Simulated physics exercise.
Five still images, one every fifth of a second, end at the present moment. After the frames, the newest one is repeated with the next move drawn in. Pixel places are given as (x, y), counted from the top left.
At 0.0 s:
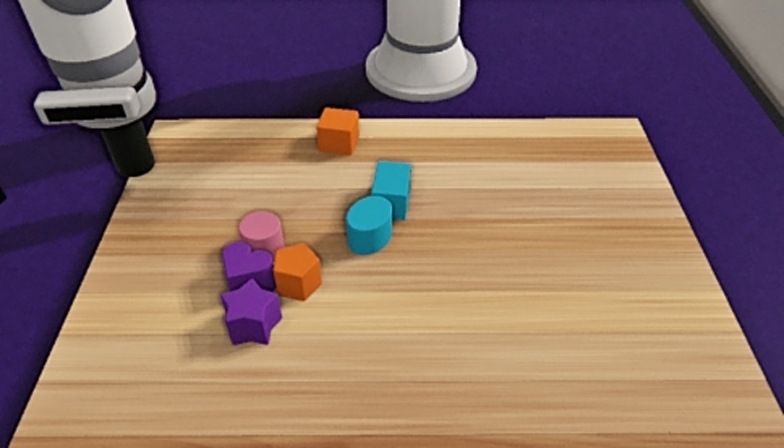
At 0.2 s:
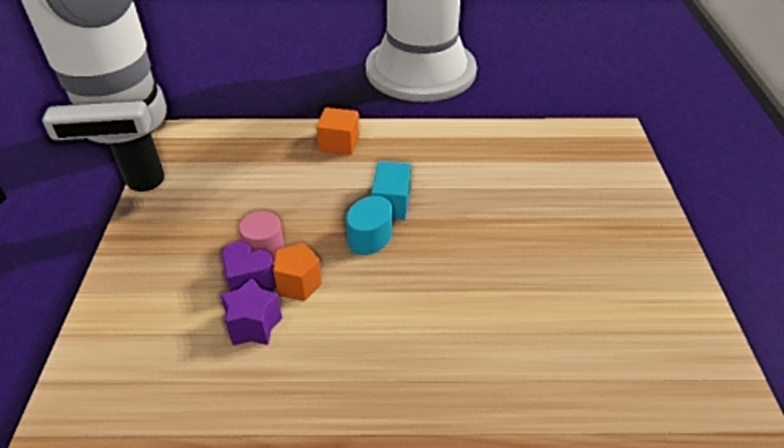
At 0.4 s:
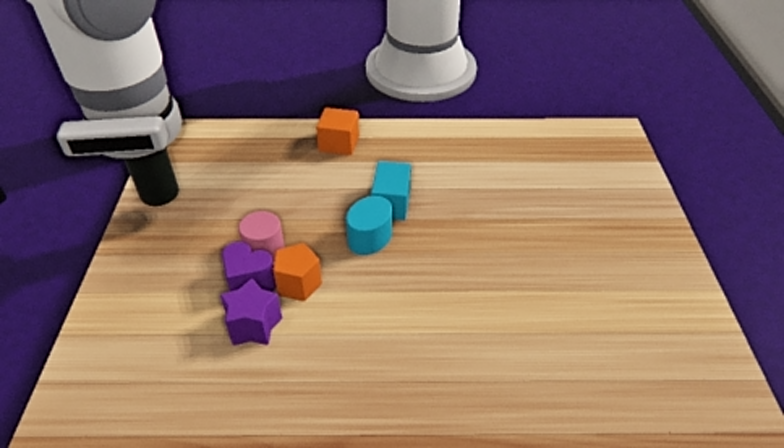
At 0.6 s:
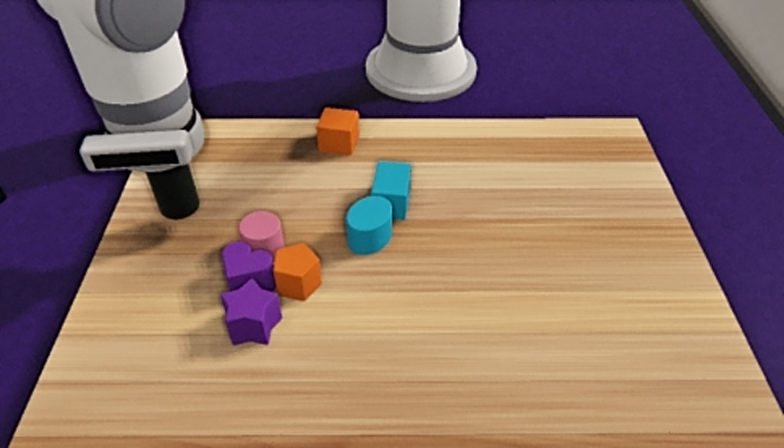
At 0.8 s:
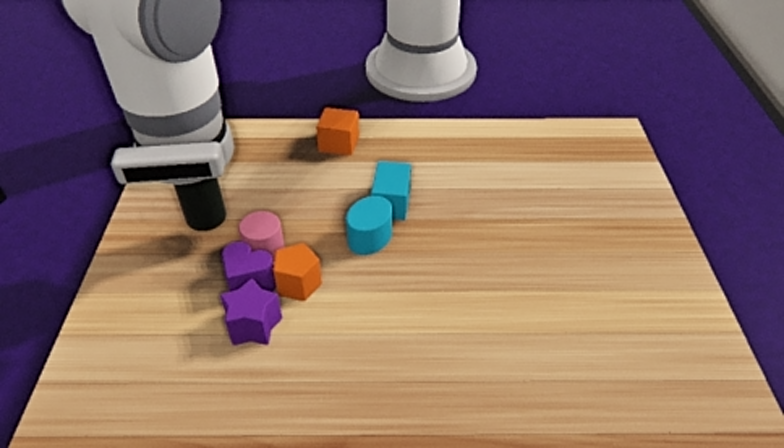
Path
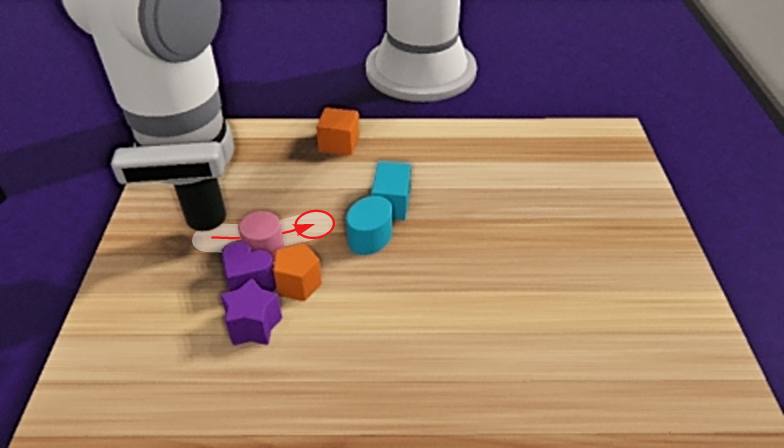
A robot arm with a black rod moved steadily down and to the right over a wooden board, nearing a cluster of pink, purple and orange blocks, while all the blocks stayed still.
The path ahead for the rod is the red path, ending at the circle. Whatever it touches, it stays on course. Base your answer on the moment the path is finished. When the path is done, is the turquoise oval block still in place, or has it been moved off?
That block is going to be left alone.
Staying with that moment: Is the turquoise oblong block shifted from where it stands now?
That would be a no.
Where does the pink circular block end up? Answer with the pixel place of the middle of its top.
Pixel (309, 230).
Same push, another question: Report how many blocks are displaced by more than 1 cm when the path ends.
I foresee one block being moved.
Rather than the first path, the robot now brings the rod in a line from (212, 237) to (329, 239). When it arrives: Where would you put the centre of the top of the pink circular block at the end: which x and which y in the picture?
Its top centre is at about (334, 243).
The line goes from (212, 237) by way of (264, 236) to (315, 224).
What follows on the original path. One third of the way, rod (243, 219); pink circular block (274, 228).
Two thirds of the way, rod (279, 215); pink circular block (300, 231); orange pentagon (297, 262).
At the end, rod (313, 206); pink circular block (309, 230); orange pentagon (297, 262); turquoise oval block unmoved; turquoise oblong block unmoved.
